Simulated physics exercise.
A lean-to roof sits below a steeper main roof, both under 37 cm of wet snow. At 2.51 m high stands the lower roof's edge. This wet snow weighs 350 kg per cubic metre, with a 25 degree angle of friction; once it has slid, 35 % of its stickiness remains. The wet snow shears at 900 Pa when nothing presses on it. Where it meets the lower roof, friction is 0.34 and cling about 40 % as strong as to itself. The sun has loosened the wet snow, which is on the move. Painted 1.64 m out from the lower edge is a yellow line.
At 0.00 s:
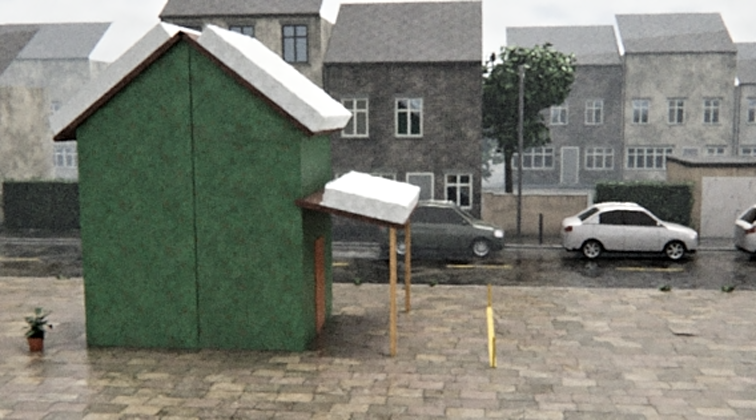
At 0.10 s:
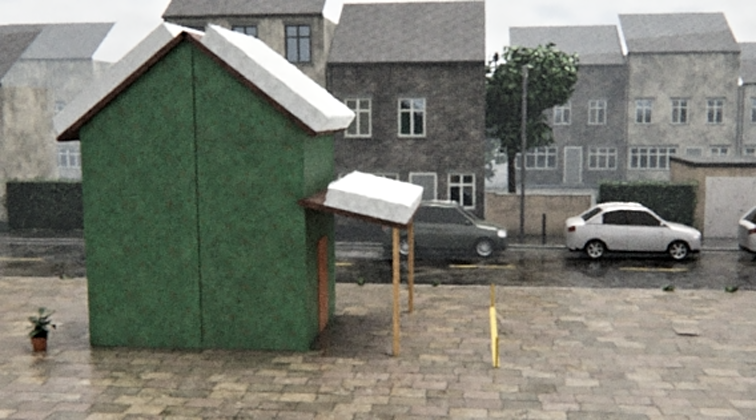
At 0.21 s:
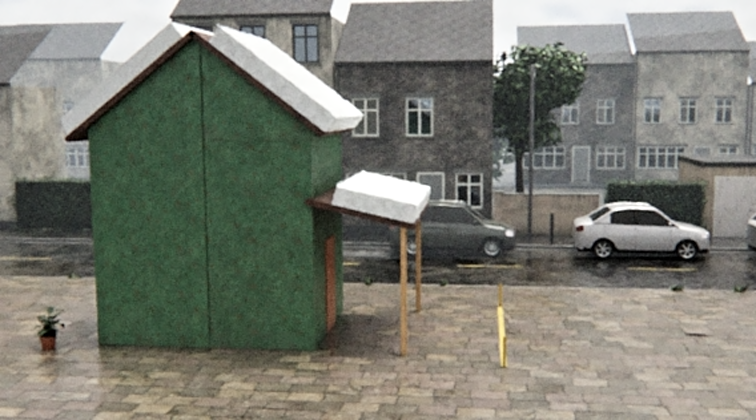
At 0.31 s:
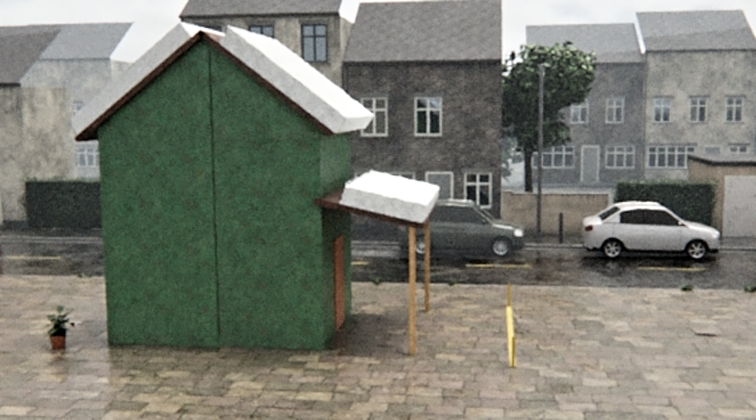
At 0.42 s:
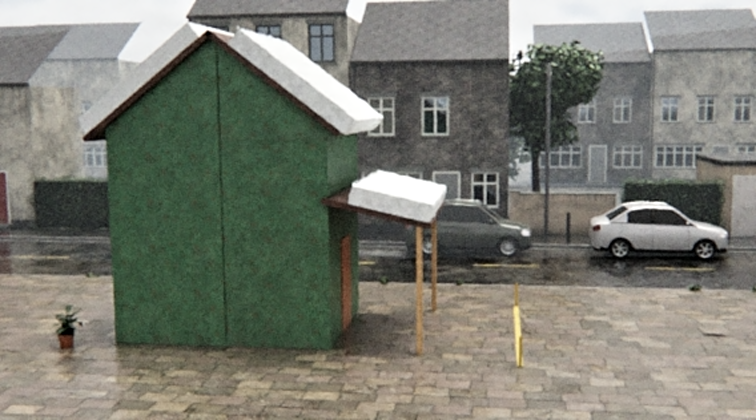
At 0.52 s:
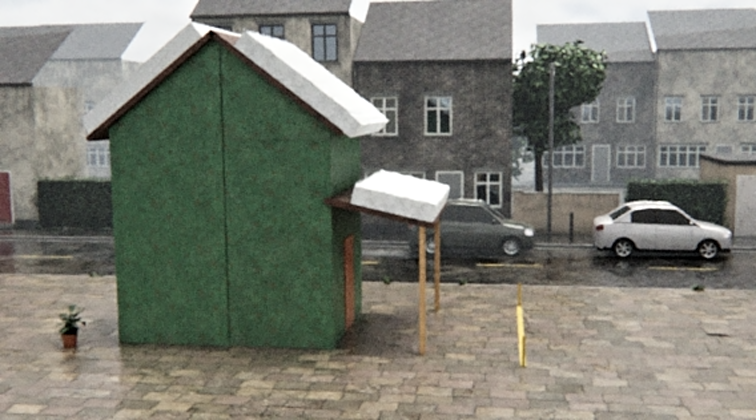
Thick white snow, barely creeping, covers the steep roof and lower lean-to of a green building on a wet, paved square, seen from the front and slightly above. Wooden posts support the lean-to at right, with a yellow line beyond, a potted plant at left, and parked cars, a tree and grey houses behind. The snow shifts very slightly down the right-hand side while the camera pans gently left, slowing.
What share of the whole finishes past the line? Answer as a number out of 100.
I would say 19 per cent of the whole.
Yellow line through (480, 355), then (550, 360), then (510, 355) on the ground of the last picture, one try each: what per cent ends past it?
I'd guess near 35 %, then near 10 %, and near 25 % on the last try.
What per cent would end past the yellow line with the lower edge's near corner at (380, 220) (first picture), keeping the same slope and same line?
Estimate: Around 30 per cent.
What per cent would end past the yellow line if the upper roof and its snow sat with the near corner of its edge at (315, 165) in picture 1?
Result: Near 0 %.
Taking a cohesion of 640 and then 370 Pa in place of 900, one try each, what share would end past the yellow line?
30 %, then 40 %.
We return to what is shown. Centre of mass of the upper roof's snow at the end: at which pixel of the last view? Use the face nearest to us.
I'd put it at around pixel (470, 288).
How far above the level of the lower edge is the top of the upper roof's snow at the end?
The snow's top stands about 0.8 m above the lower edge.
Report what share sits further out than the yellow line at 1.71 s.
About 0 %.
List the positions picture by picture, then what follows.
In the first frame, leading edge of the wet snow at (315, 121).
In the second frame, leading edge of the wet snow at (318, 122), its middle shifted 7 mm.
In the third frame, leading edge of the wet snow at (326, 122), its middle shifted 2.7 cm.
In the fourth frame, leading edge of the wet snow at (337, 123), its middle shifted 6.2 cm, 2 % of it past the upper edge, in one piece.
In the fifth frame, leading edge of the wet snow at (346, 124), its middle shifted 11 cm, 4 % of it past the upper edge, in one piece.
In the sixth frame, leading edge of the wet snow at (352, 114), its middle shifted 18 cm, 7 % of it past the upper edge, cracking.
After 1.07 s, none is below the lower edge and 0 % is past the line.
After 1.71 s, none is below the lower edge and 0 % is past the line.
After 2.36 s, 7 % is below the lower edge and 0 % is past the line.
After 3.00 s, 50 % is below the lower edge and 6 % is past the line.
After 4.70 s, at the end, 56 % is below the lower edge and 19 % is past the line.
